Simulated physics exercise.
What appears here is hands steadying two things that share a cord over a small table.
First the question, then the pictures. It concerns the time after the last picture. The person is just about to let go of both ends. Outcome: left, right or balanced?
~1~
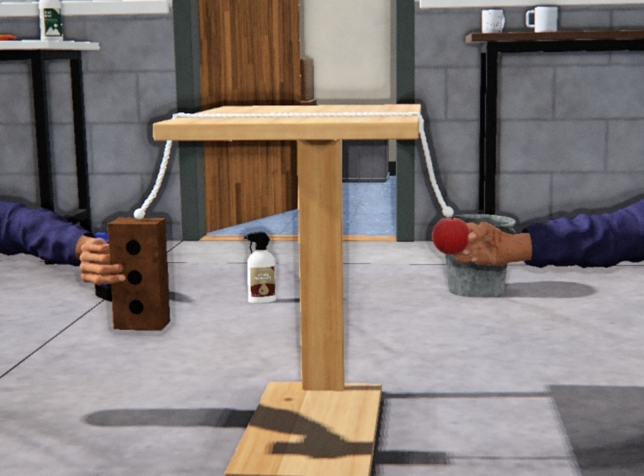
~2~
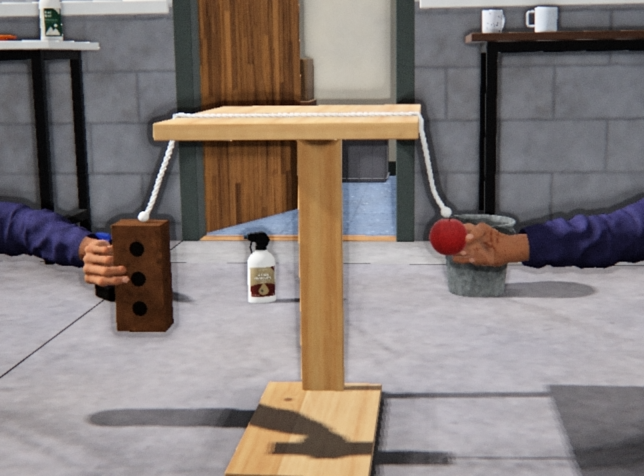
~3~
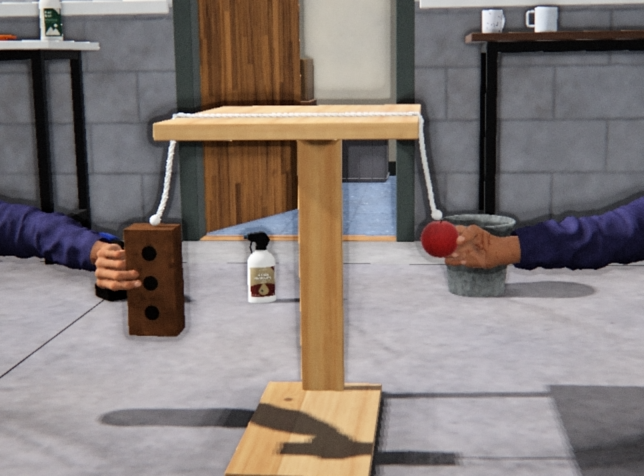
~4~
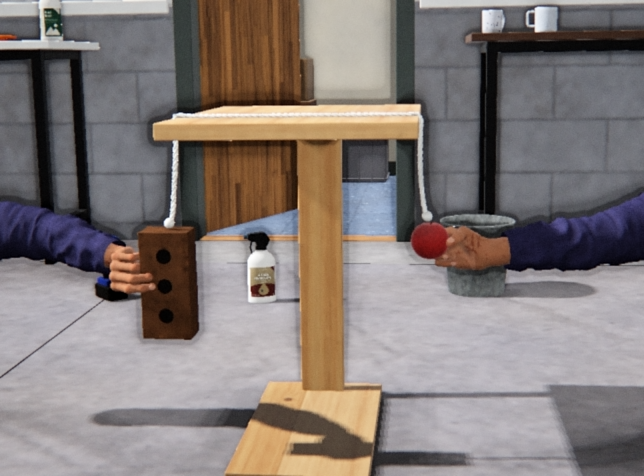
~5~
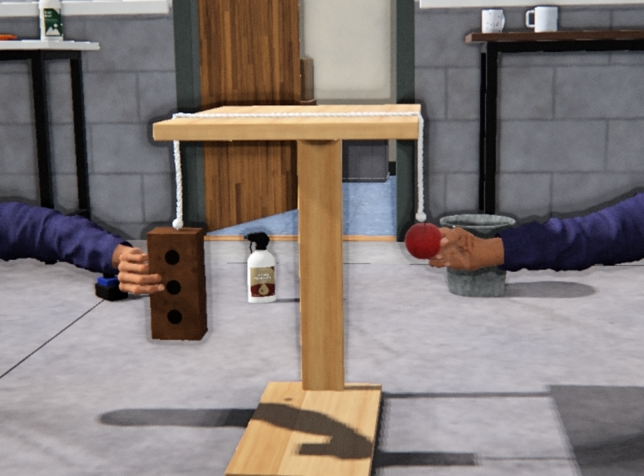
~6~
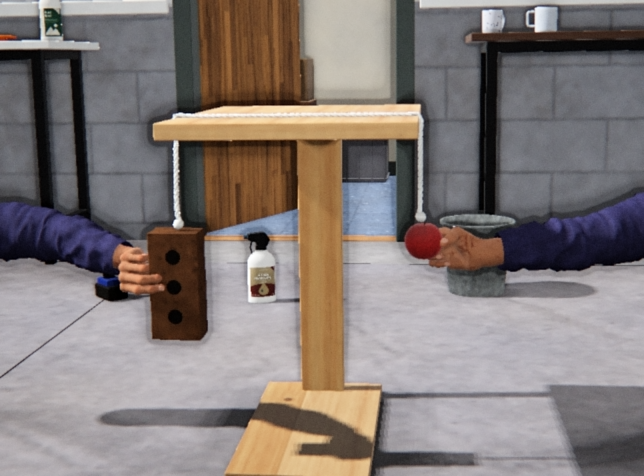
Left.
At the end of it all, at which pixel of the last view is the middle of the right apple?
(157, 436), roughly.
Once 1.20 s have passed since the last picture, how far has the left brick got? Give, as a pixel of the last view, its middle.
Close to (198, 409).
Then, 0.62 s on from there, left brick down on the floor near (201, 408); right apple pulled up onto the top.
Then, 1.20 s on from there, left brick down on the floor near (198, 409); right apple lower near (43, 332).
In the end, left brick down on the floor near (201, 410); right apple down on the floor near (157, 436). The cord goes down on the left.
